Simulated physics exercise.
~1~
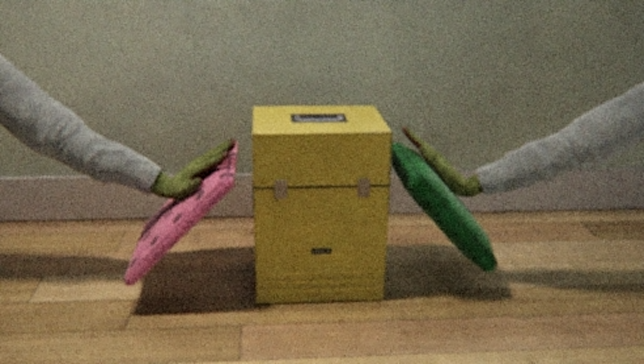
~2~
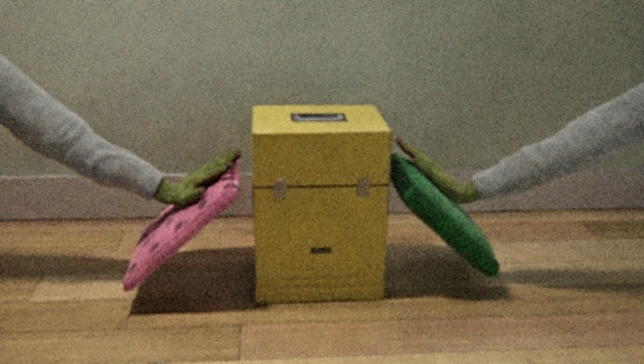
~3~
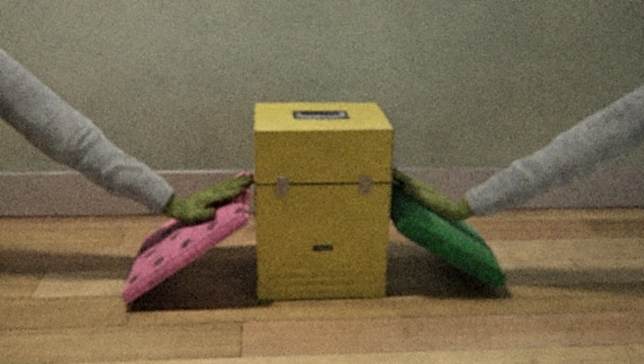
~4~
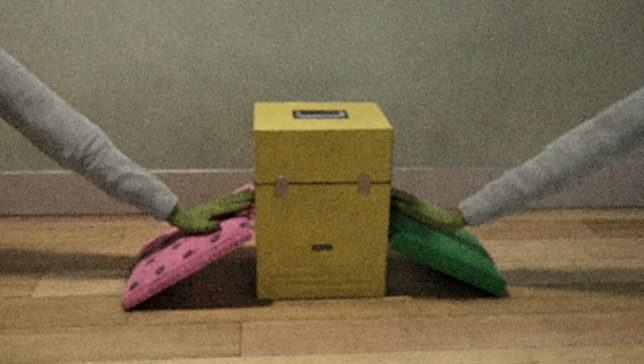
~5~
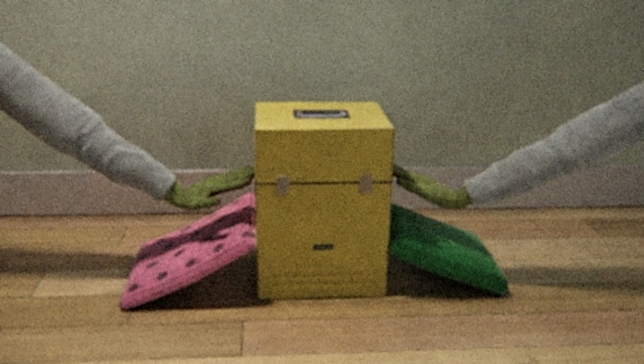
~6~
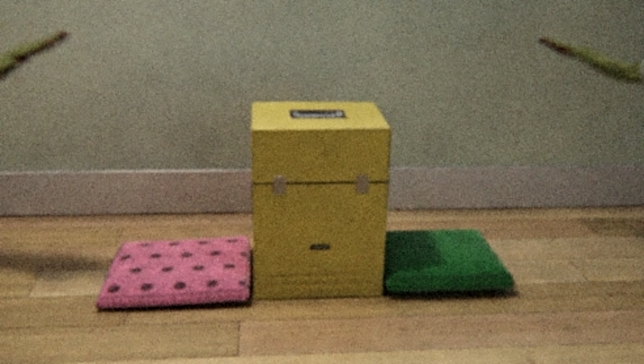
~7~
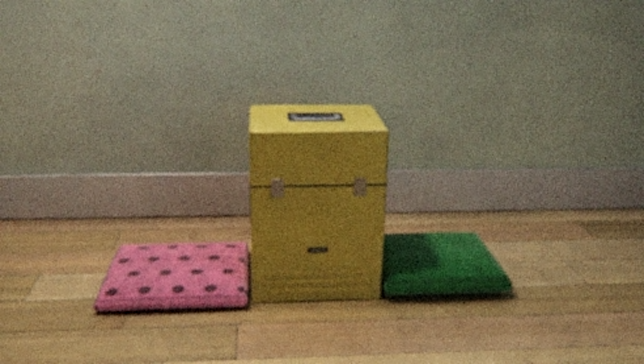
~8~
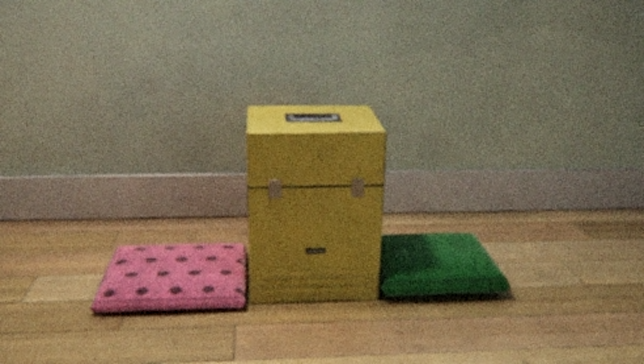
On a wooden floor by a plain wall, two hands lowered a pink spotted pad and a green cushion leaning against either side of a yellow chest, then let go and drew away, and both slid down to lie flat beside it.
